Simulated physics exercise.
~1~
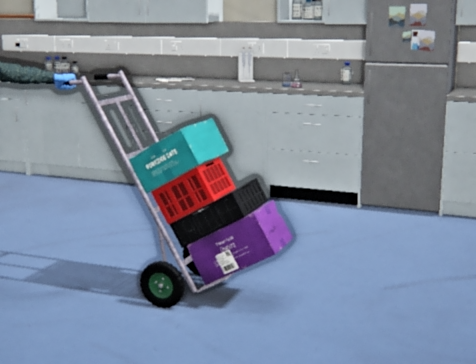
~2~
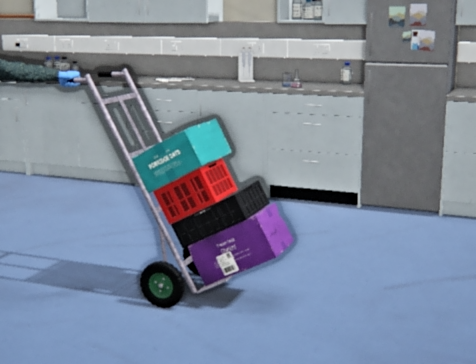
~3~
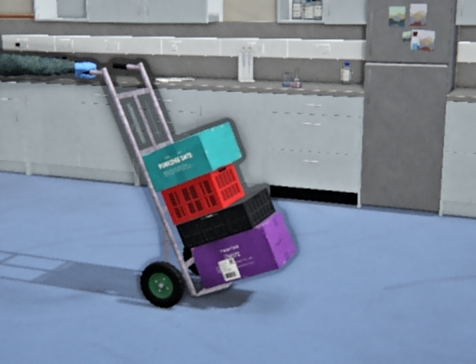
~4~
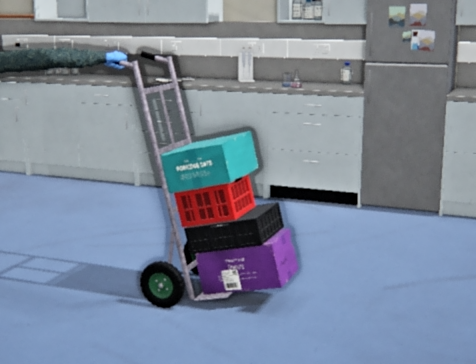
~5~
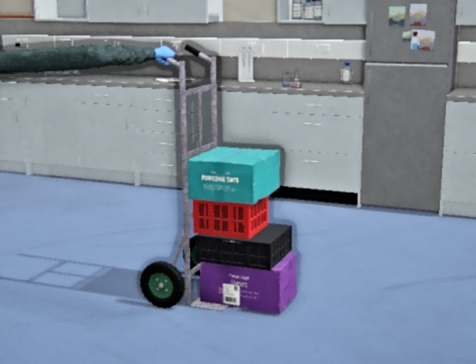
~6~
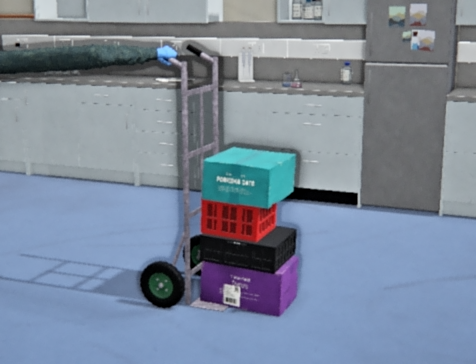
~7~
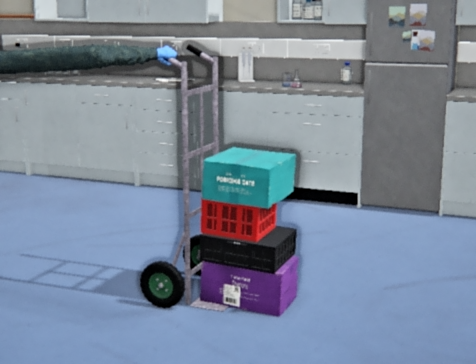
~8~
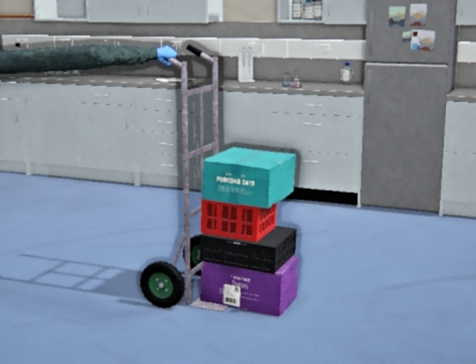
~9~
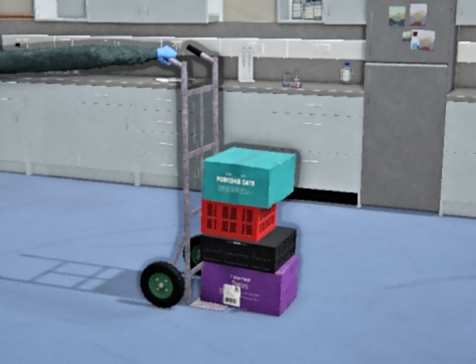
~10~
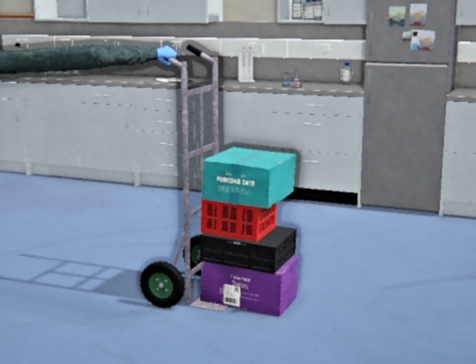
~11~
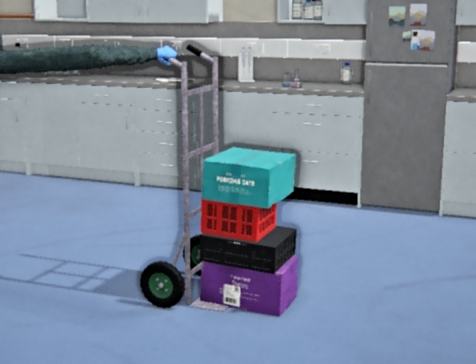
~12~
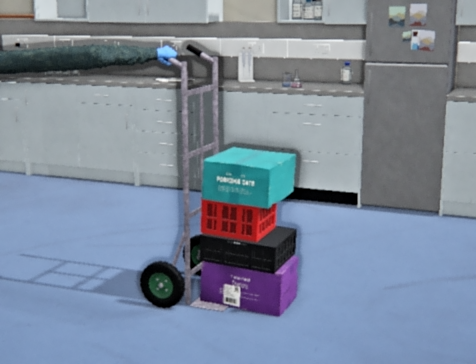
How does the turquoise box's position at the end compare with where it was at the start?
At the end the turquoise box is further to the right and a little lower than at the start, and it now sits level on top of the upright stack instead of tilted.
In a room with a blue floor and pale cabinets along the wall, a sack truck leans back to the left, loaded with a purple parcel, a black crate, a red crate and a turquoise box on top. A blue-gloved hand on a dark-sleeved arm holds its handle. The truck swings up to the right, slowly at first and then faster, until it stops upright. The upper items shift slightly to the right, away from the frame of the truck. Nothing falls, and the stack stays standing and still while the hand keeps hold of the handle.
